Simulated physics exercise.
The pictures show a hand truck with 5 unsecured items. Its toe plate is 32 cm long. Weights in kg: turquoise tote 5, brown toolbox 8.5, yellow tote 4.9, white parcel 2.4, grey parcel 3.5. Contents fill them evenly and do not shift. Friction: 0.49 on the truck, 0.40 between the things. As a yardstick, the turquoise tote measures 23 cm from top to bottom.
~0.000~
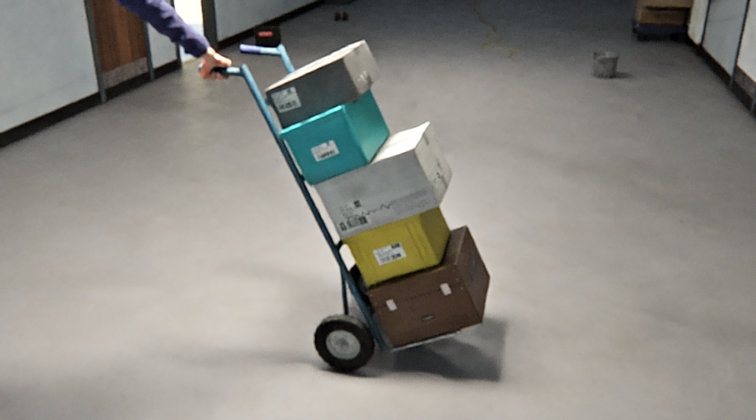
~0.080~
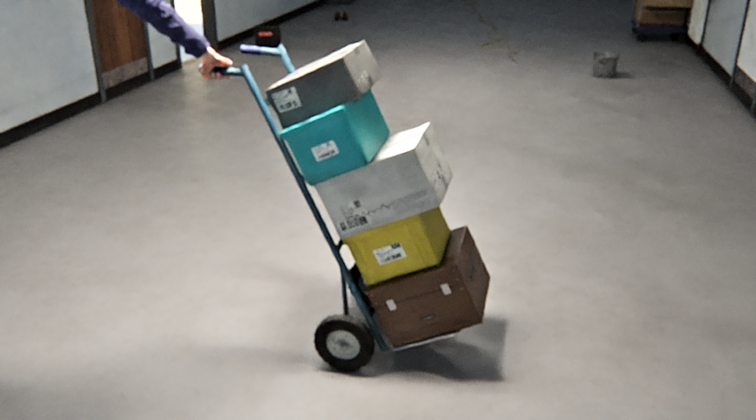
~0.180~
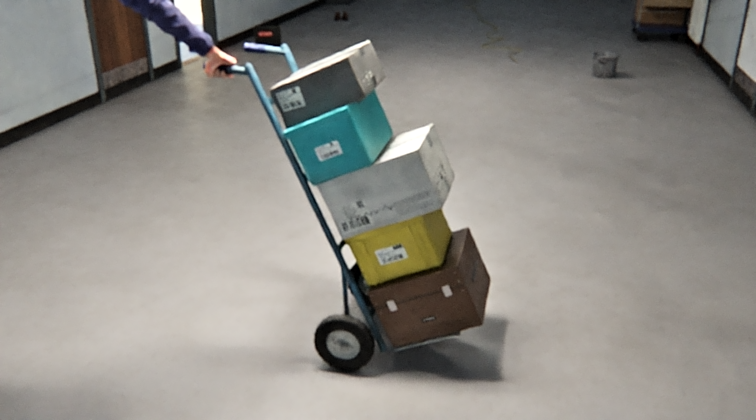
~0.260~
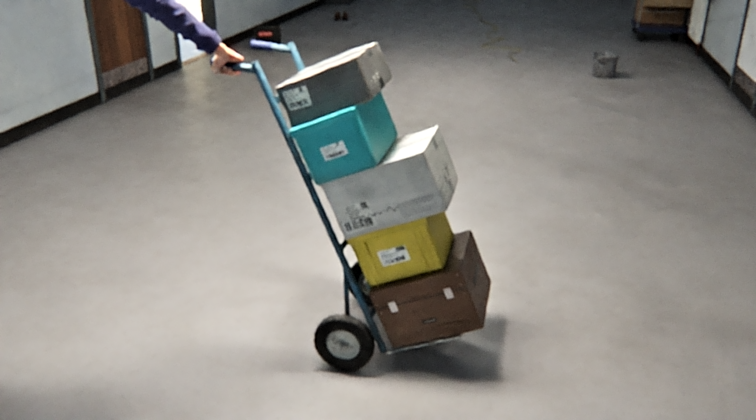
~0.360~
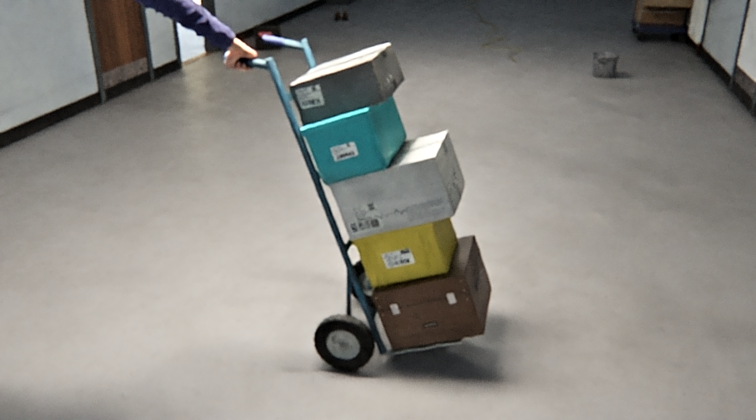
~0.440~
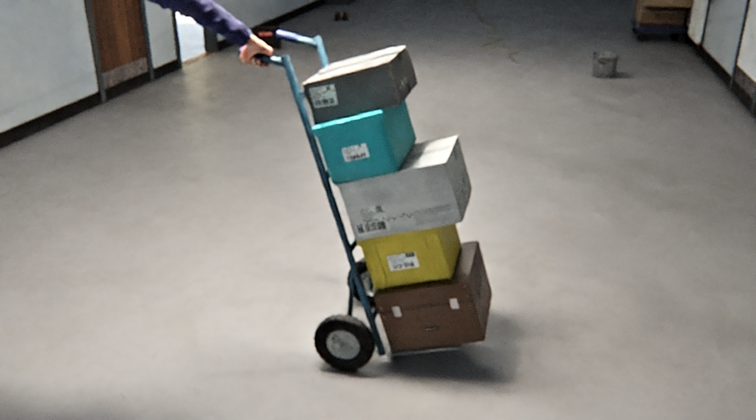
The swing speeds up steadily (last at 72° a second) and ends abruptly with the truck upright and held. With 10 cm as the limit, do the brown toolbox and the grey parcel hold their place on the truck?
The brown toolbox holds its spot; the grey parcel holds its spot.
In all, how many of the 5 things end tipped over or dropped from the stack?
That comes to 0.
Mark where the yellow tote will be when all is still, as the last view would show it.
Around (434, 262).
By 0.84 s, truck upright; grey parcel rocked 6° off its seat near (464, 100); brown toolbox rocked 6° off its seat near (443, 315); turquoise tote rocked 6° off its seat.
By 1.24 s, truck upright; grey parcel rocked 12° off its seat near (503, 104); brown toolbox rocked 8° off its seat near (445, 314); turquoise tote rocked 12° off its seat.
By 1.64 s, truck upright; grey parcel 9 cm from its spot near (461, 102); turquoise tote 4 cm from its spot; white parcel 2 cm from its spot.
When it is over (2.3 s), all 5 within 10 cm of the start. In the last view, brown toolbox near (440, 316), grey parcel near (436, 101).
